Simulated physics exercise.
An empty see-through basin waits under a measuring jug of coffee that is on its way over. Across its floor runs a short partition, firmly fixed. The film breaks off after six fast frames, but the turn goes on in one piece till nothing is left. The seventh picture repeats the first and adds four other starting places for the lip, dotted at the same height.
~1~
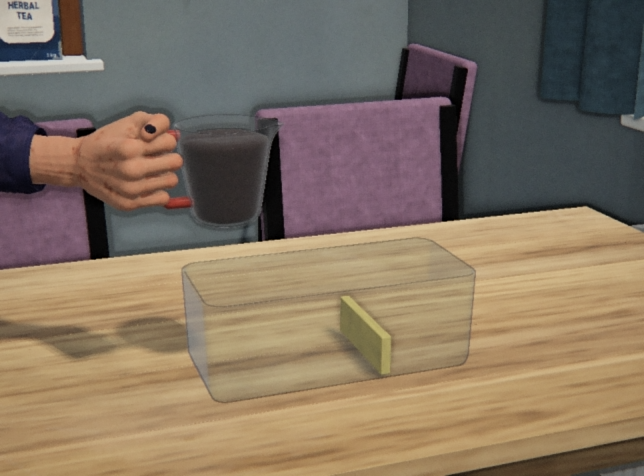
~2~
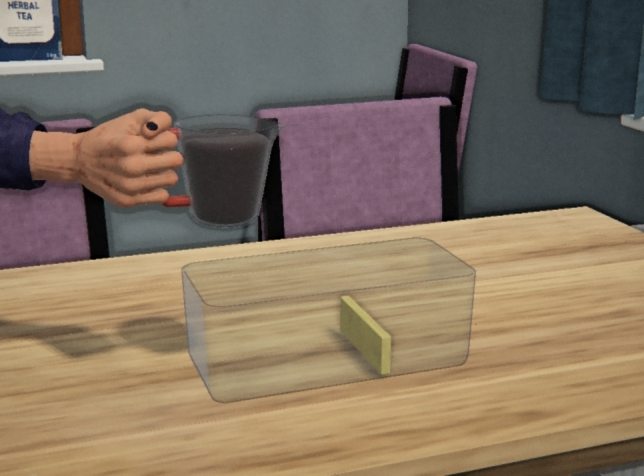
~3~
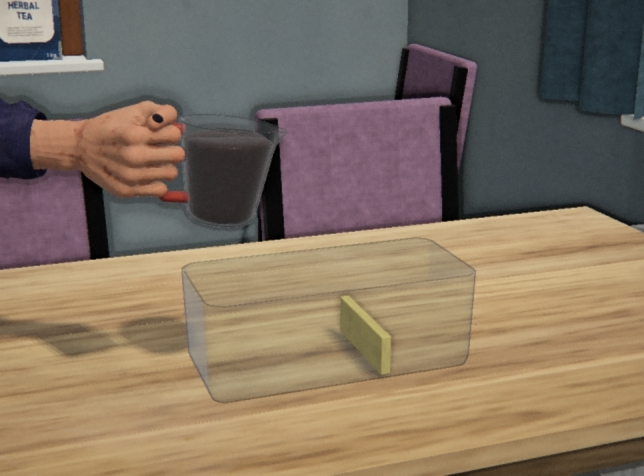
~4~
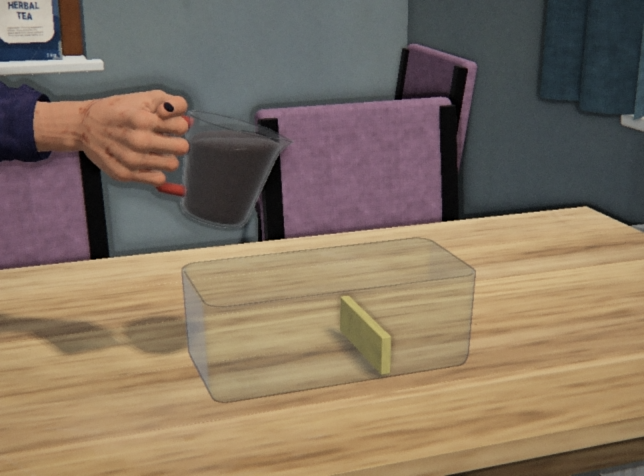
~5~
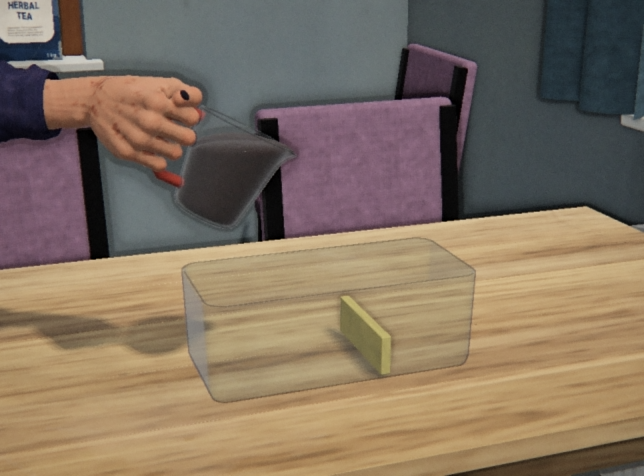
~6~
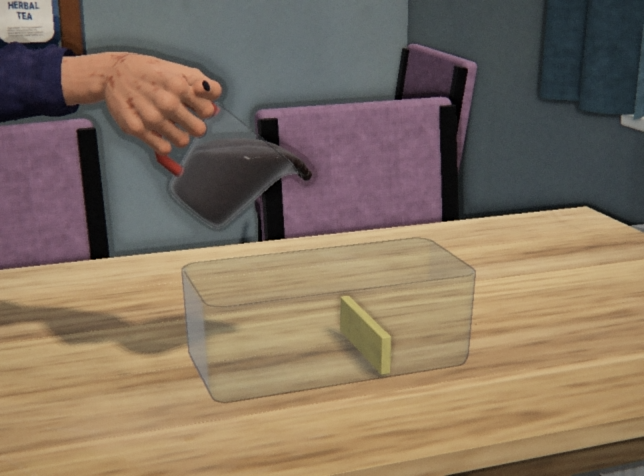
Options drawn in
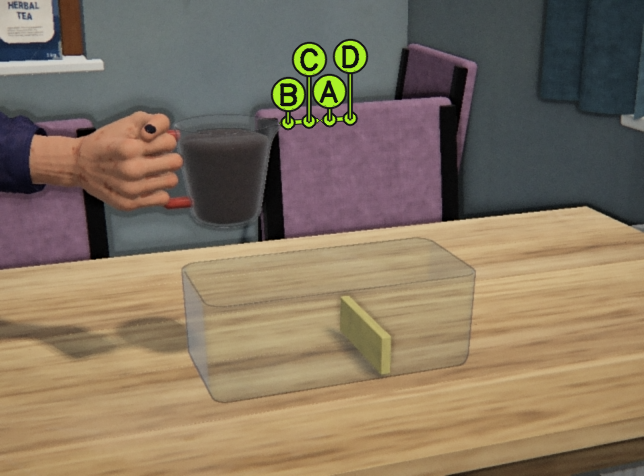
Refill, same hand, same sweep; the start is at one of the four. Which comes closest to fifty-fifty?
The best dot is A.
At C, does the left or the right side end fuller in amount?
More ends on the left.
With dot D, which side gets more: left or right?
The right one.
On the marked copy, A at (329, 119); B at (288, 122); C at (309, 121); D at (350, 118).
If A is chosen, about 50 % ends left of the wall and 48 % right of it.
If B is chosen, about 90 % ends left of the wall and 6 % right of it; 4 % is lost outside.
If C is chosen, about 75 % ends left of the wall and 23 % right of it.
If D is chosen, about 21 % ends left of the wall and 77 % right of it.
